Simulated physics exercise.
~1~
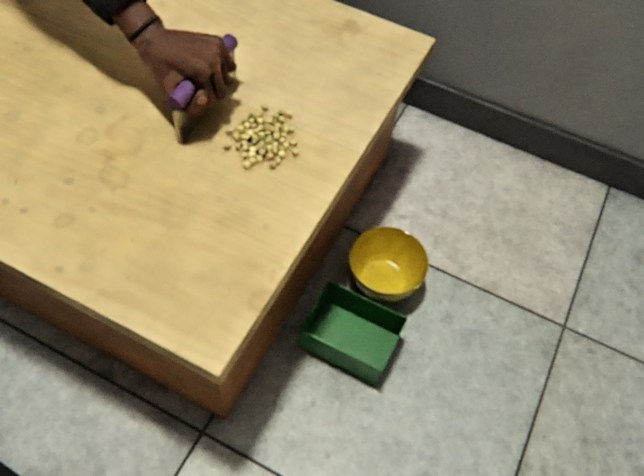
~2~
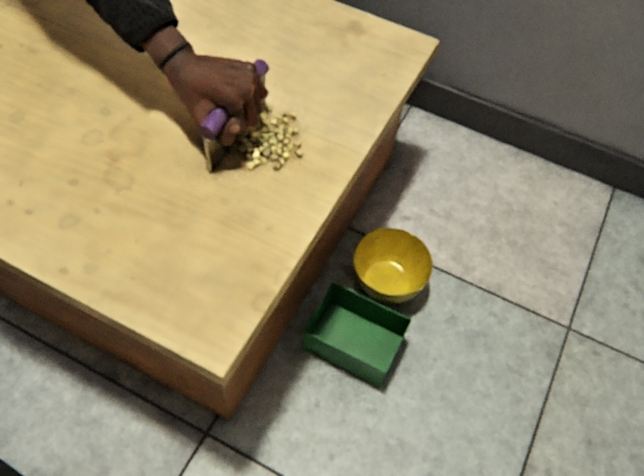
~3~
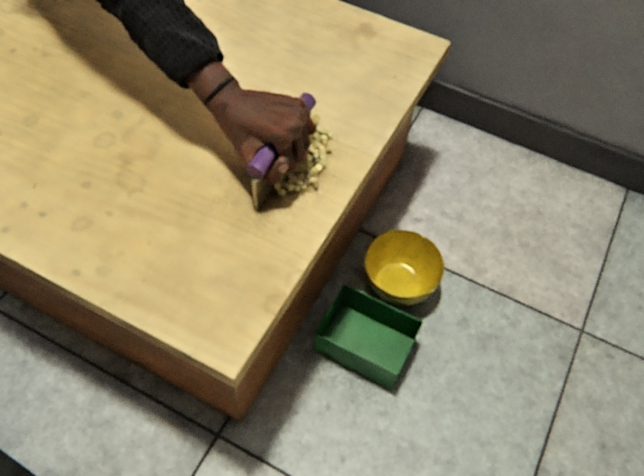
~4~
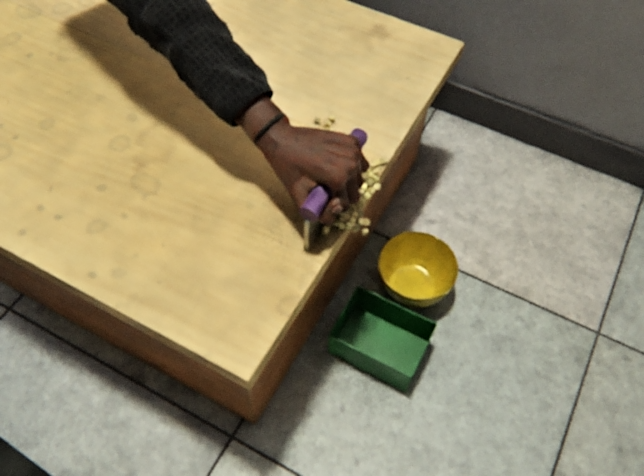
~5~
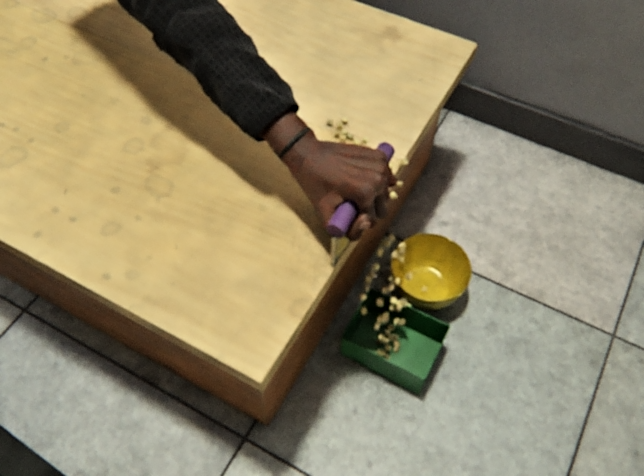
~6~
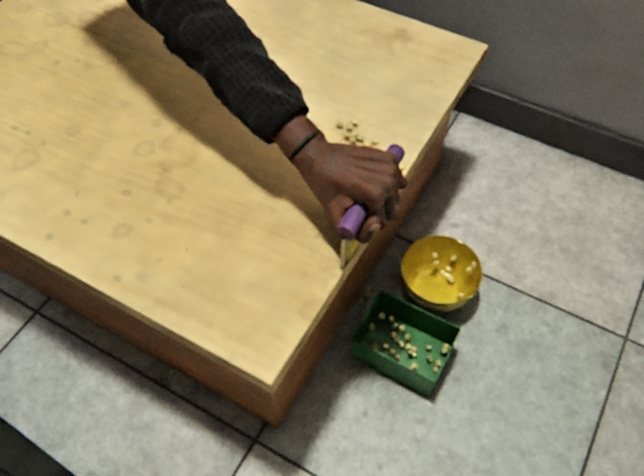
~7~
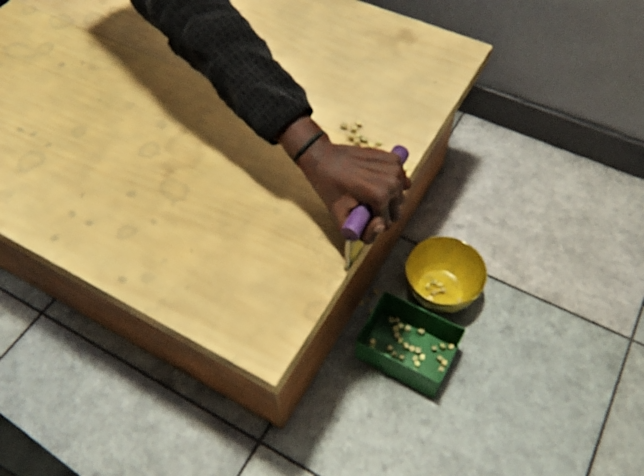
Hand with purple-handled scraper pushing small pale cubes off a wooden table, most landing in a green tin, some in yellow bowl.
